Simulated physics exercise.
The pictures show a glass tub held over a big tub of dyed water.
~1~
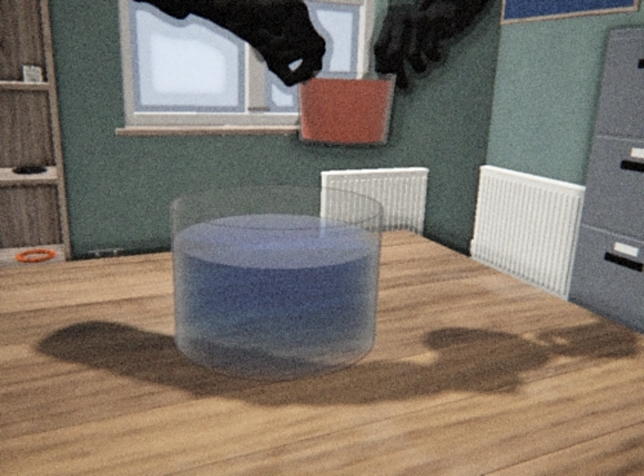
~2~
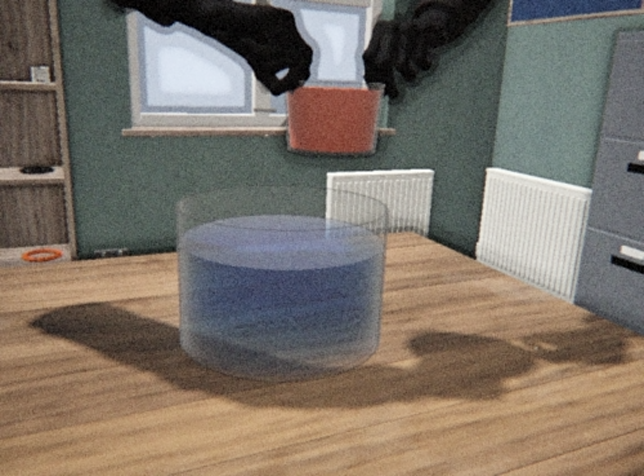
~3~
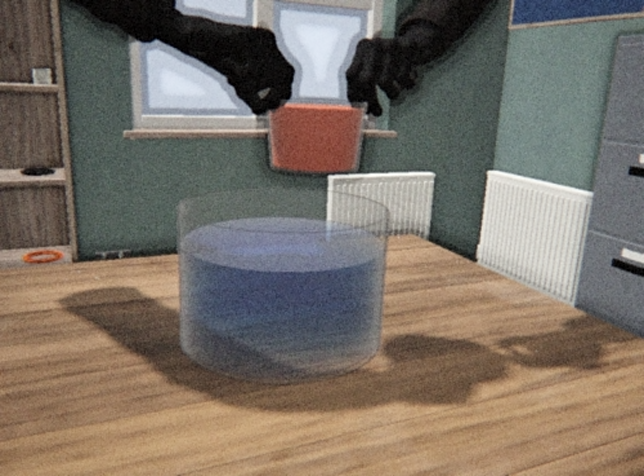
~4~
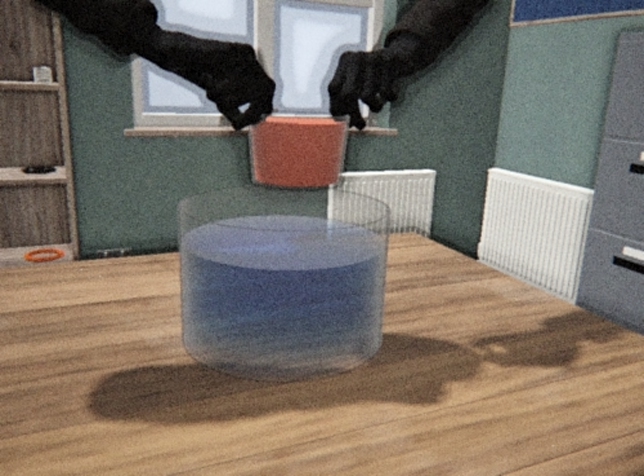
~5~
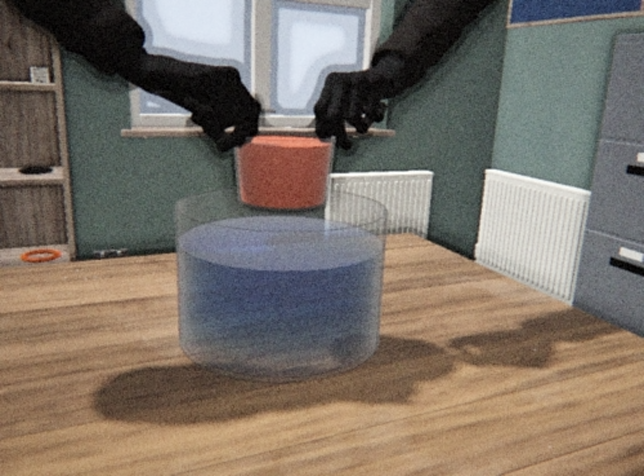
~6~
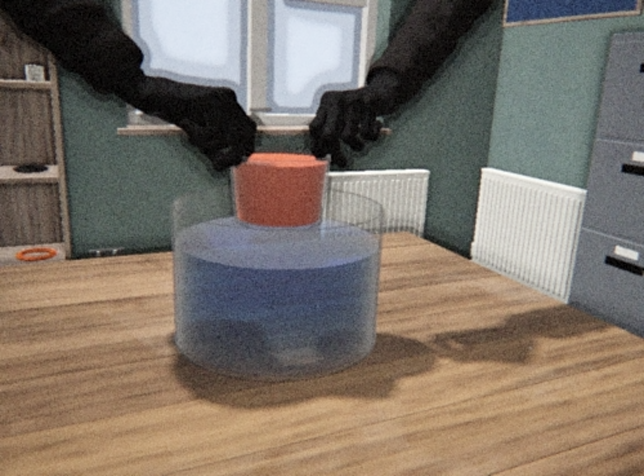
Two black-gloved hands lower a small tub of red liquid leftward over a big tub of blue water.
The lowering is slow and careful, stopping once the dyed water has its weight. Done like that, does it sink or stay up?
It sinks.
Next, the tub dips into the dyed water.
After that, dyed water pours in over its rim.
Finally, the tub lies on the bottom.
